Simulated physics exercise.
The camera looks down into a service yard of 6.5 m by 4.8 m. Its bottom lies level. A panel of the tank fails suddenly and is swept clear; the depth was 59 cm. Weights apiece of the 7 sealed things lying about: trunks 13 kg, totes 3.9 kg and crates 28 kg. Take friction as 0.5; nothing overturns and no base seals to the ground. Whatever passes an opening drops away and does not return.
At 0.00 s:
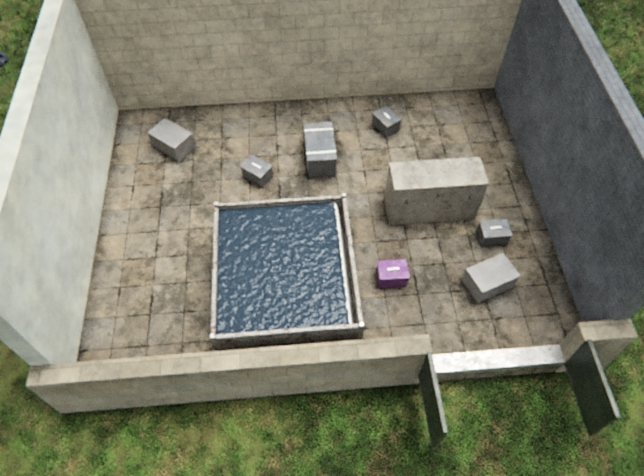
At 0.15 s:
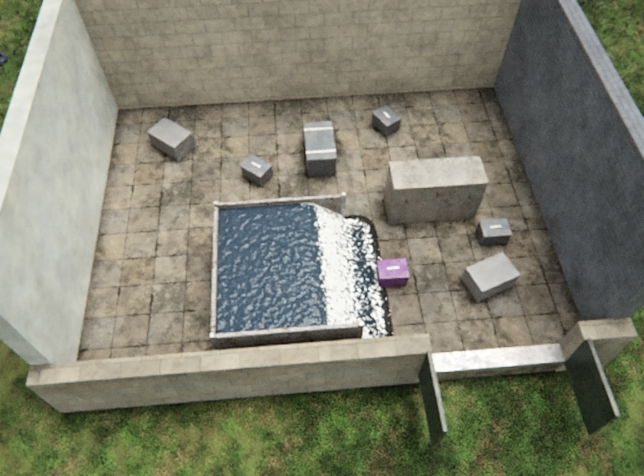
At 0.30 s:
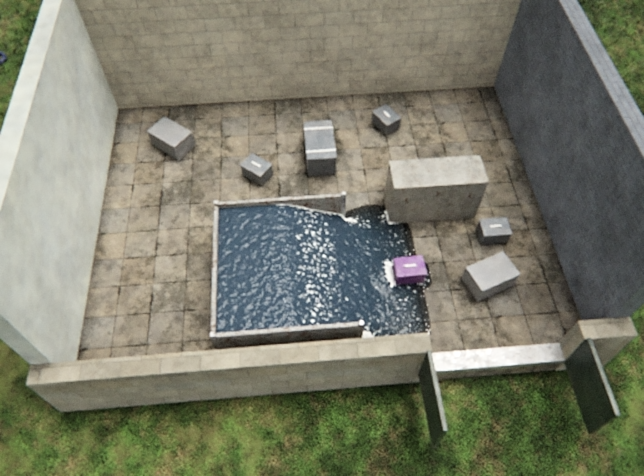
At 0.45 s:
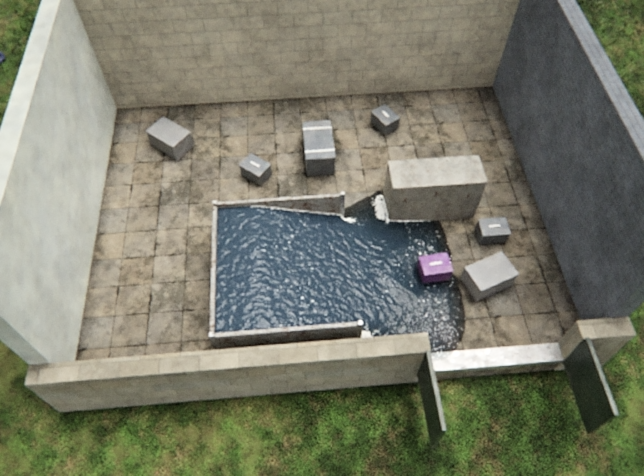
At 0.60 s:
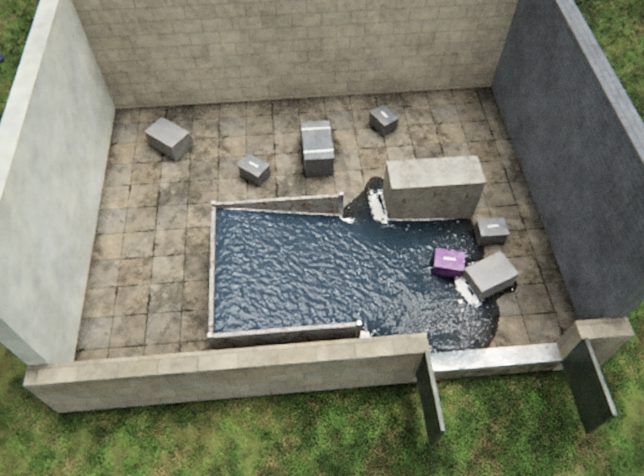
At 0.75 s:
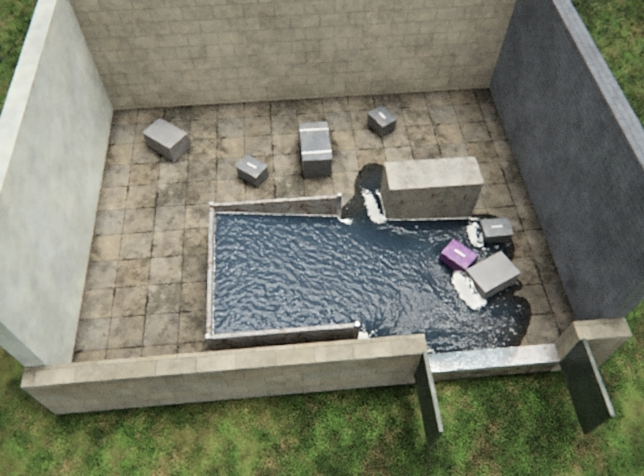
Water pours from the tank's right side and pushes the purple box rightward across the tiles.
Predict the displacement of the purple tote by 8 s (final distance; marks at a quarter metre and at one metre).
The purple tote ends far away.
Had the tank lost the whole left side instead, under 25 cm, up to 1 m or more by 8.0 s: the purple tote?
Then the purple tote stays put.
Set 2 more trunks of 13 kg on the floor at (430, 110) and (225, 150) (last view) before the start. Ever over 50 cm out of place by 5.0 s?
In that order: Over, short of it.
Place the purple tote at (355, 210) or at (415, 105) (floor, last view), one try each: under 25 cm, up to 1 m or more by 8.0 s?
In that order: It travels far; it ends far away.
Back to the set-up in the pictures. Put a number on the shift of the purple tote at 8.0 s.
Roughly 350 cm.
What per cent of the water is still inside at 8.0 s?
About 66 per cent.
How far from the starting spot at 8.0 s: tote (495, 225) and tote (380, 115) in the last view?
In turn: 450 cm, 450 cm.
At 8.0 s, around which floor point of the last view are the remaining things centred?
Around (178, 184).
After 1.6 s the purple tote is near (514, 223), 1.9 m from its start, afloat; 0 of 7 are out; 3 afloat.
After 3.6 s the purple tote is near (399, 124), 2.8 m from its start, aground; 0 of 7 are out; 3 afloat.
After 5.6 s the purple tote is near (307, 137), 2.7 m from its start, afloat; 1 of 7 are out; 3 afloat.
After 8.0 s the purple tote is near (183, 165), 3.5 m from its start, afloat; 1 of 7 are out; 4 afloat.
